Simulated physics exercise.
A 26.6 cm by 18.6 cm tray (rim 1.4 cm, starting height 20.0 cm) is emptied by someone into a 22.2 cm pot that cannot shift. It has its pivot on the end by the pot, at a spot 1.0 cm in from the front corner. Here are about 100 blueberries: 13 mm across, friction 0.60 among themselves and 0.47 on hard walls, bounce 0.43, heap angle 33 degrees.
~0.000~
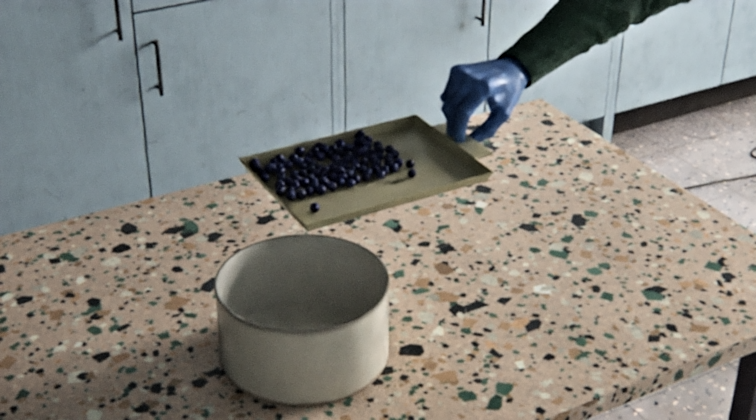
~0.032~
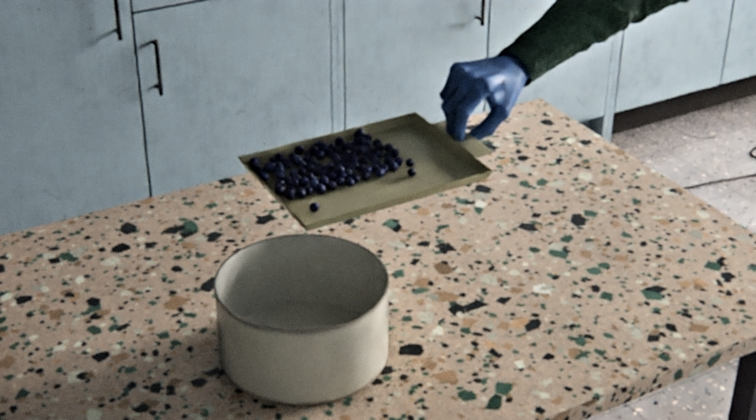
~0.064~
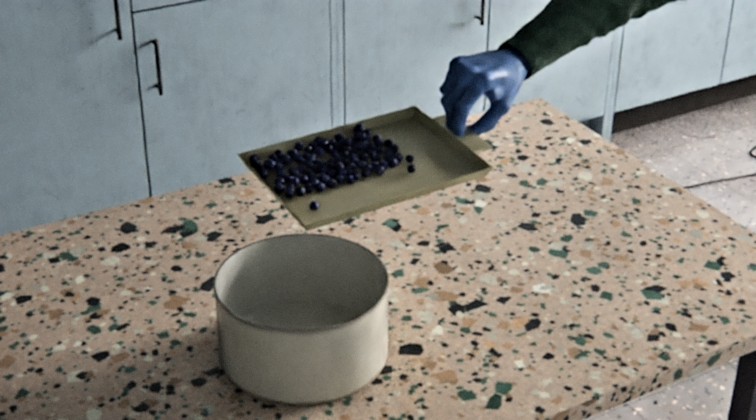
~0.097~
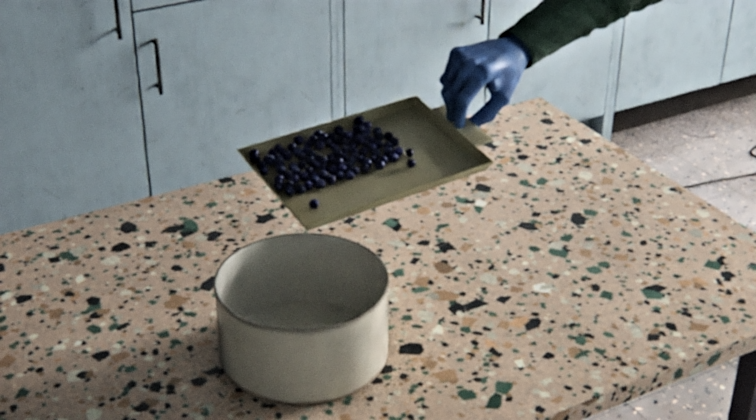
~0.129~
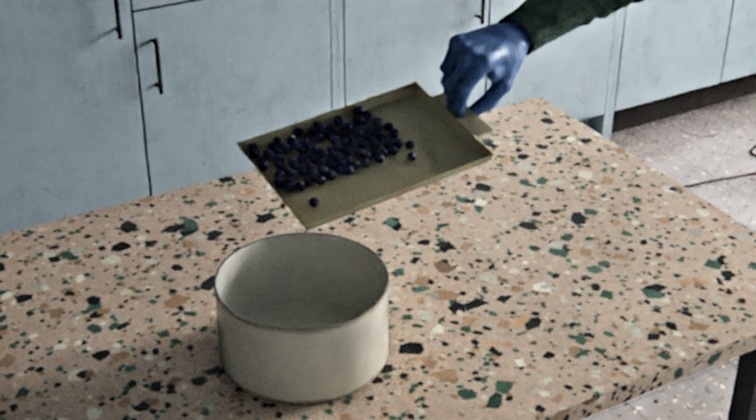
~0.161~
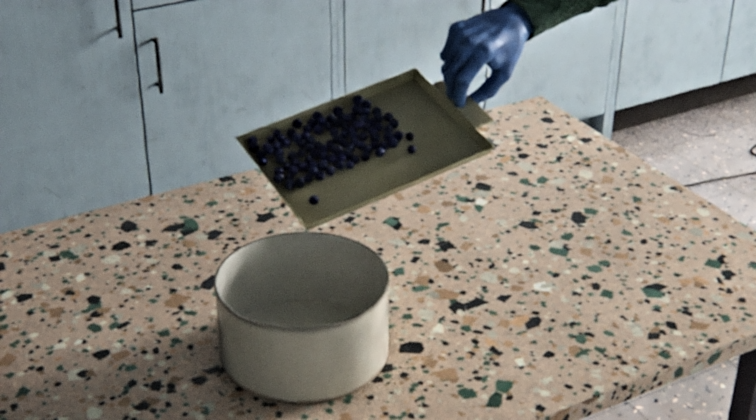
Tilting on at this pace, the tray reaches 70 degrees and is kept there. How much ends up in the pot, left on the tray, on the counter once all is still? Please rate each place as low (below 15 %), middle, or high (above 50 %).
Pot: High, tray: Low, counter: Low.
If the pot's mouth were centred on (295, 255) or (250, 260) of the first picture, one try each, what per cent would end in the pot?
Estimates: 10 in a hundred and 5 in a hundred.
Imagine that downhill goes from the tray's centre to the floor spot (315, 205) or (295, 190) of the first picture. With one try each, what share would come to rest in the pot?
That would be close to 85 per cent and then close to 30 per cent.
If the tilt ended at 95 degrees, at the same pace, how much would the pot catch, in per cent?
In that case, near 90 percent.
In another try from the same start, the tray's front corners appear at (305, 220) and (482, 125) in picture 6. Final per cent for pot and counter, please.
In the pot: 70 per cent; on the counter: 25 per cent.
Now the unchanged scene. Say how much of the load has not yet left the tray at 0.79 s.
Close to 15 in a hundred parts of the load.
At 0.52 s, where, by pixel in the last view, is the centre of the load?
Approximately (316, 178) in the final picture.
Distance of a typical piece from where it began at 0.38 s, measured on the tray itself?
Displacement on the tray: Roughly 3 cm.
After 0.38 s, tilt 43 degrees; the tray holds 100 %, the pot 0 %.
After 0.52 s, tilt 62 degrees; the tray holds 100 %, the pot 0 %.
Then, at 0.79 s, tilt 70 degrees; the tray holds 15 %, the pot 70 %.
At rest (1.9 s), pot 90 %, tray 0 %, counter 10 %.
